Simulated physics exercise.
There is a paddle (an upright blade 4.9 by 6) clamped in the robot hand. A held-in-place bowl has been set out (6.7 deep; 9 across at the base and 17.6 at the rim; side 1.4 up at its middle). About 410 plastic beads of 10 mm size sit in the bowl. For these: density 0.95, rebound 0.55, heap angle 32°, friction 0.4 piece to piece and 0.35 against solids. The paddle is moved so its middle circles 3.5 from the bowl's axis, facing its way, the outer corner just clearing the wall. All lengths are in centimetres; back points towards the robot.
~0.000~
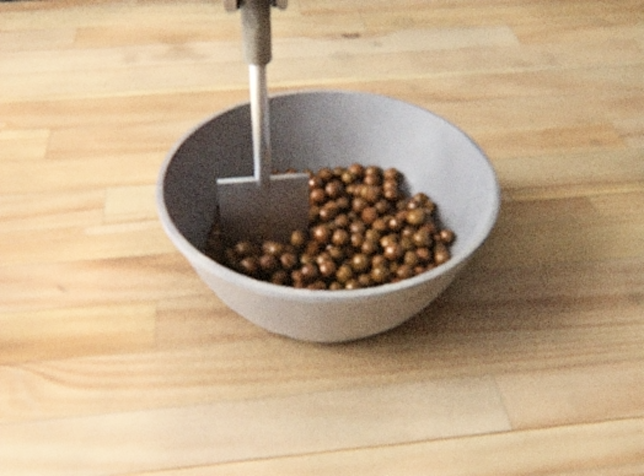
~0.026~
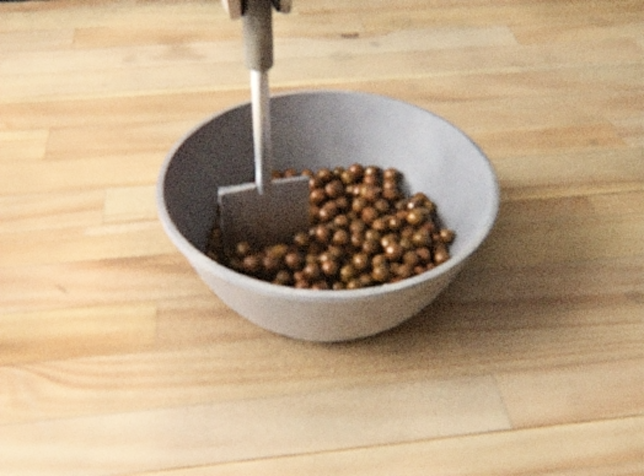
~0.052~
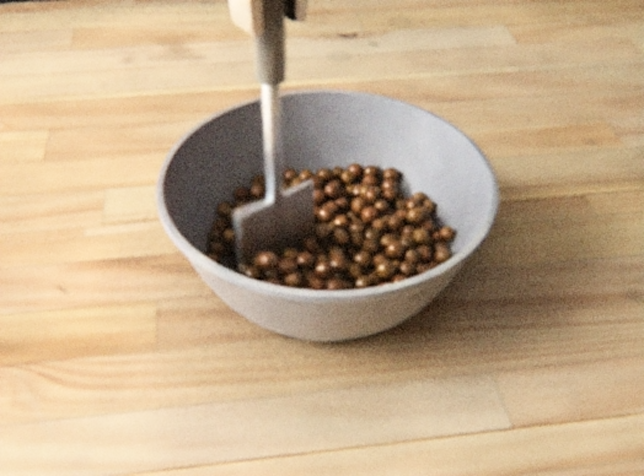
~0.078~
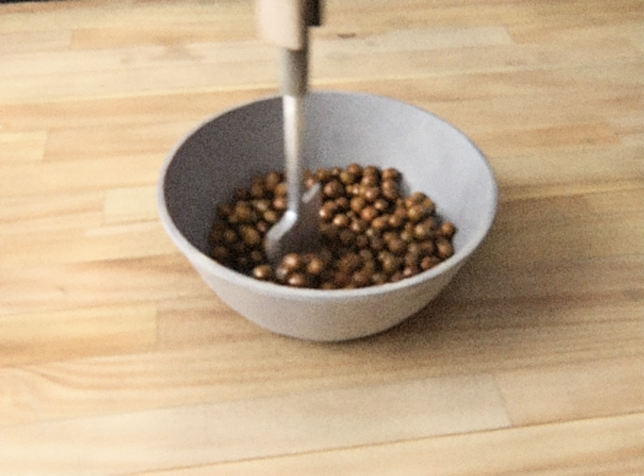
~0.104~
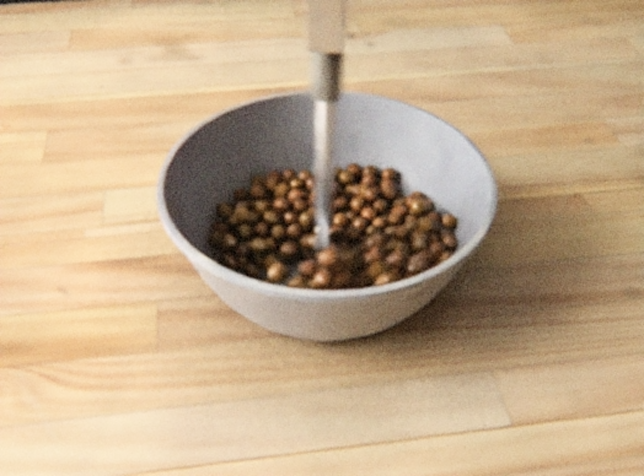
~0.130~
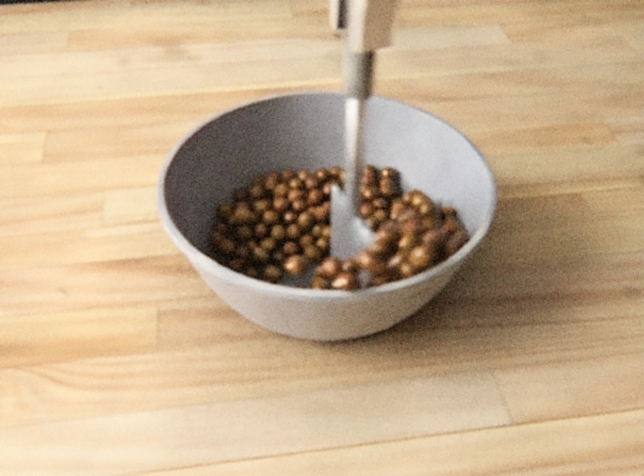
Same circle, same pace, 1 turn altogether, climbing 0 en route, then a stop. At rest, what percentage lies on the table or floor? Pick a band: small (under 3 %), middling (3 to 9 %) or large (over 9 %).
Large.
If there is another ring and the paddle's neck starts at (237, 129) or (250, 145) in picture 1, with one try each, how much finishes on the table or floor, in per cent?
Near 20 and 25 in a hundred, one try each.
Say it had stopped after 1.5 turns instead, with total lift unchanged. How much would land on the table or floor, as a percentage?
In that case some 25 per cent.
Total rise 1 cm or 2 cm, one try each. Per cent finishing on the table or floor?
I'd reckon around 20 and 10 per cent.
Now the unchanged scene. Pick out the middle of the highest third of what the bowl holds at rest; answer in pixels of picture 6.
The centre sits around (286, 284) in the last picture.
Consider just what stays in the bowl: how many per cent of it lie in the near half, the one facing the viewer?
It comes to near 60 percent.
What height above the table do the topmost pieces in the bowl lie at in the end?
Measured height: Some 5.5 cm.
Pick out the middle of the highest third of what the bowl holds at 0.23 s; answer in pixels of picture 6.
Roughly at (405, 157).
After 0.23 s, 198° round, highest piece 10 above the table; 390 in the bowl, 24 in flight or on the tool.
After 0.33 s, 294° round, highest piece 10 above the table; 361 in the bowl, 24 on the table or floor, 29 in flight or on the tool.
After 0.58 s, 0° round, highest piece 7 above the table; 334 in the bowl, 77 on the table or floor, 3 in flight or on the tool.
After 1.28 s, 0° round, highest piece 5 above the table; 334 in the bowl, 80 on the table or floor.
At rest, 334 in the bowl, 80 on the table or floor. That is 19 % on the table or floor.
